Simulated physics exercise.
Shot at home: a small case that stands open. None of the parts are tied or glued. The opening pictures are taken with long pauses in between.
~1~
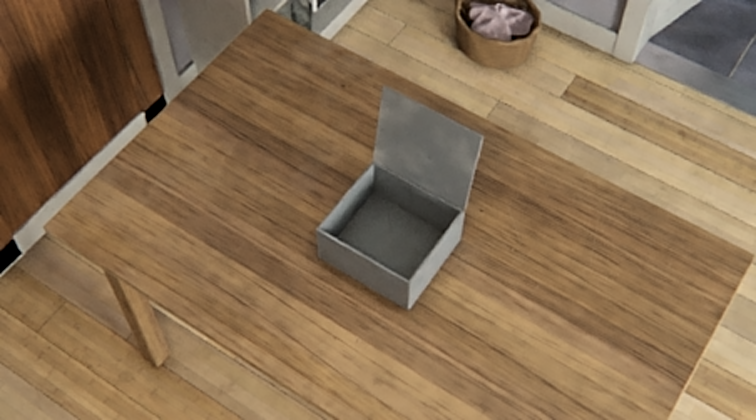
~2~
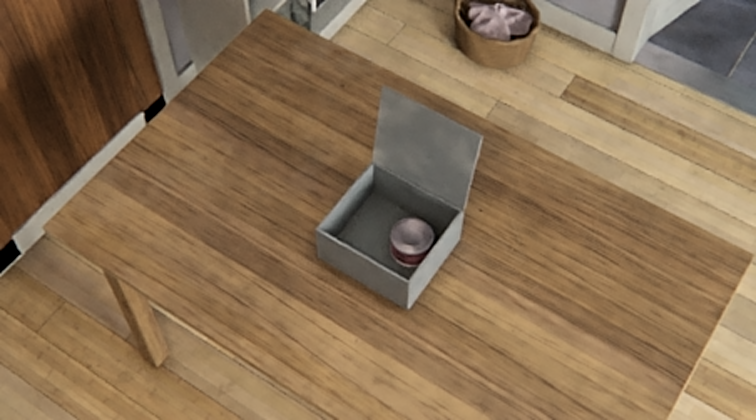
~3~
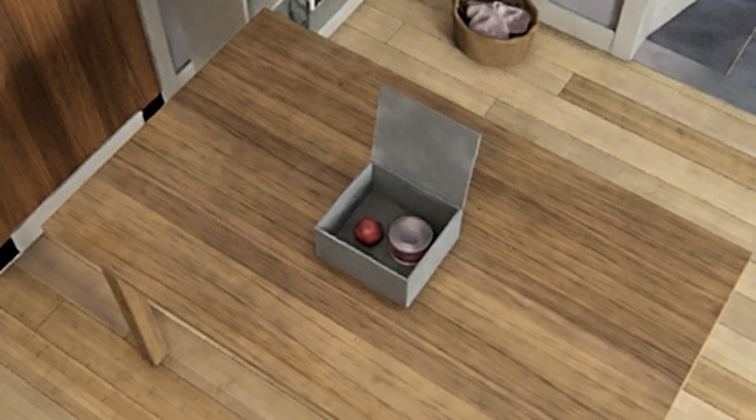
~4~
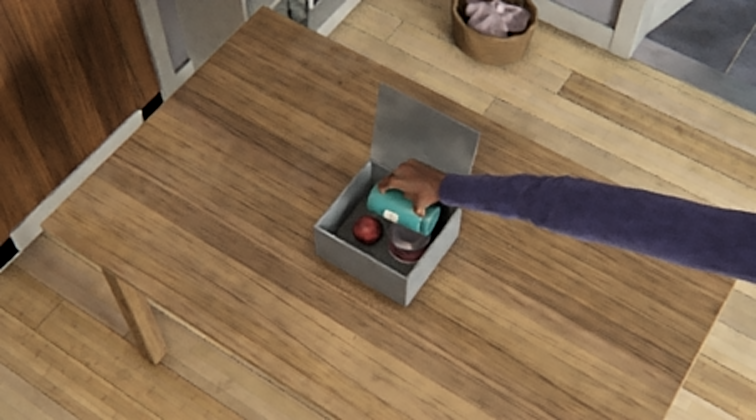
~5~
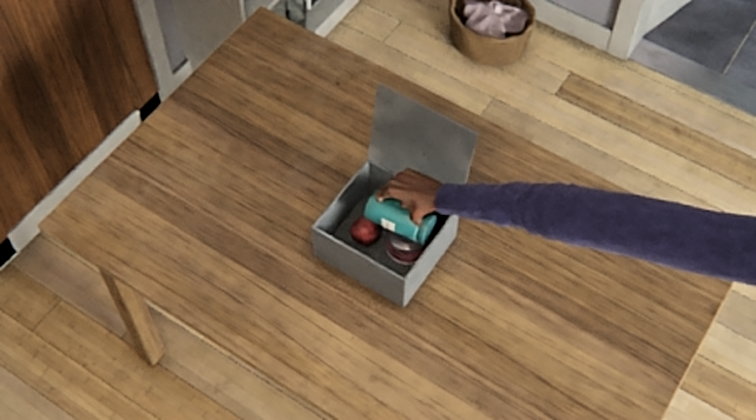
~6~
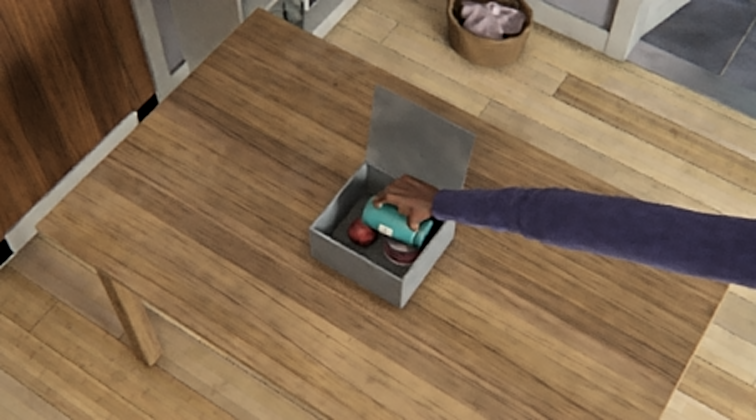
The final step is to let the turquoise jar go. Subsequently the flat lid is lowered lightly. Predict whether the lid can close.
My prediction: Lid off the rim.
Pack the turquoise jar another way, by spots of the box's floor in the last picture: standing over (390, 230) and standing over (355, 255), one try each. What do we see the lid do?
First try: The lid stays propped open; second try: The lid comes down fully.
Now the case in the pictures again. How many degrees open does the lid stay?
The lid sits around 16° above the rim.
Then, 1.10 s after the last picture, lid starting down; turquoise jar rolled about its own width near (411, 208); red ball rolled about its own width.
Then, 1.70 s after the last picture, lid 47° above the rim; turquoise jar rolled about its own width near (411, 208); red ball rolled about its own width.
At rest, lid 16° above the rim; moved from the start, turquoise jar and red ball; pink tub in place. Seen from the same camera at the end, turquoise jar near (412, 208).
